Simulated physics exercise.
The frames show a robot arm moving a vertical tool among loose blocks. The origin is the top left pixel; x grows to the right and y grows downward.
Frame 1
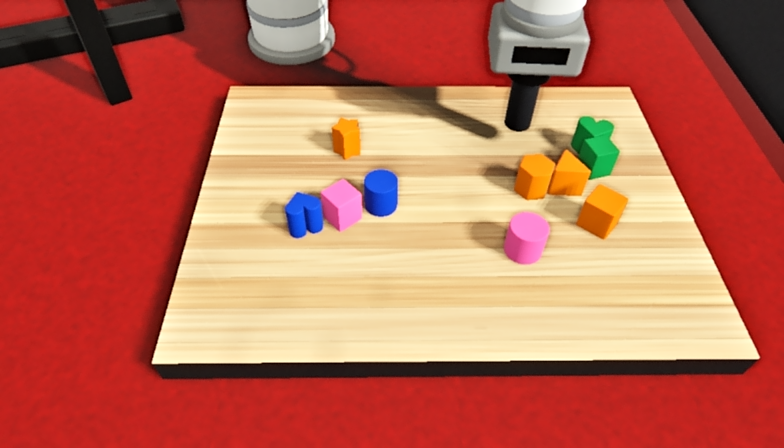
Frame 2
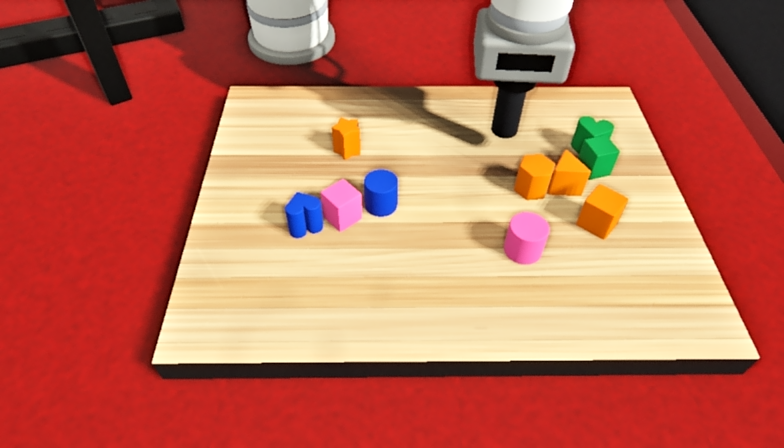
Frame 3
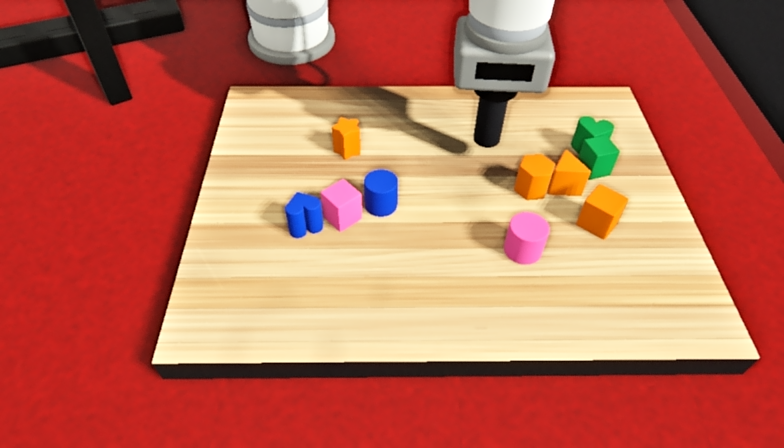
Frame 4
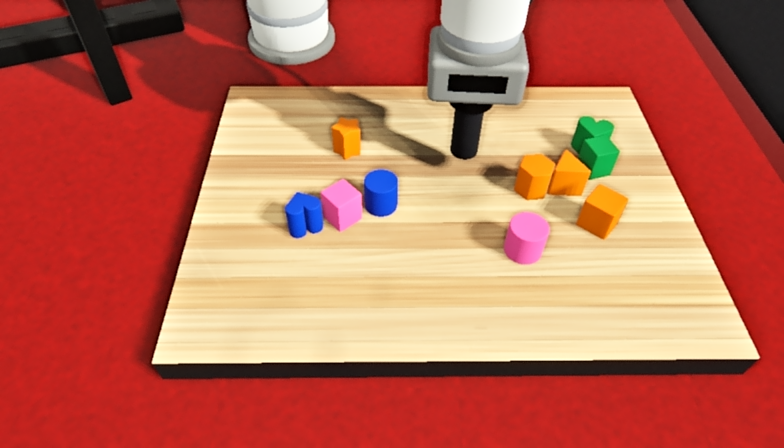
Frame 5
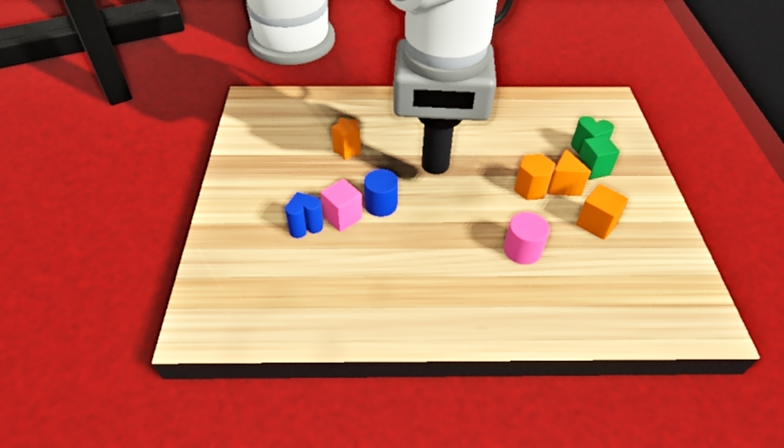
At the start, a robot arm holds a dark vertical tool near the back right of a wooden board scattered with blue, pink, orange and green blocks. The arm then moves the tool steadily left and slightly toward the front, ending right of the blue cylinder, while the blocks stay still.
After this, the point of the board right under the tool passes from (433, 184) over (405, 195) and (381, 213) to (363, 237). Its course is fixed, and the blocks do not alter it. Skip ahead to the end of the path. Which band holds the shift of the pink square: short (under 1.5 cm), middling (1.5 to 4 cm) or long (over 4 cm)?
Travel: Beyond 4 cm.
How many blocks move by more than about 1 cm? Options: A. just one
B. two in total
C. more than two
C - more than two.
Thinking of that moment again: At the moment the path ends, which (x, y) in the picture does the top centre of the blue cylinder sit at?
When the path ends, it will be at (328, 219).
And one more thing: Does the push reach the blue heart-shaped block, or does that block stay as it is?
It is carried off its spot.
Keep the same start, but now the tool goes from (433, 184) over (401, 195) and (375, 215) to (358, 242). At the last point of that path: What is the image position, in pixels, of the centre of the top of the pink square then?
So, by the moment the path ends, you'll find the top centre of the pink square at (292, 217).
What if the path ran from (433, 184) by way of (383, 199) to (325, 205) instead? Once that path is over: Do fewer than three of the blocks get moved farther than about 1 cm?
Answer: No.
The first path, step by step. One third of the way, tool at (405, 177); blue cylinder at (377, 182).
Two thirds of the way, tool at (380, 195); blue heart-shaped block at (283, 205); pink square at (318, 204), turned 40° clockwise; blue cylinder at (352, 201).
At the end, tool at (362, 219); blue heart-shaped block at (263, 206), turned 15° clockwise; pink square at (297, 211), turned 60° clockwise; blue cylinder at (328, 219).
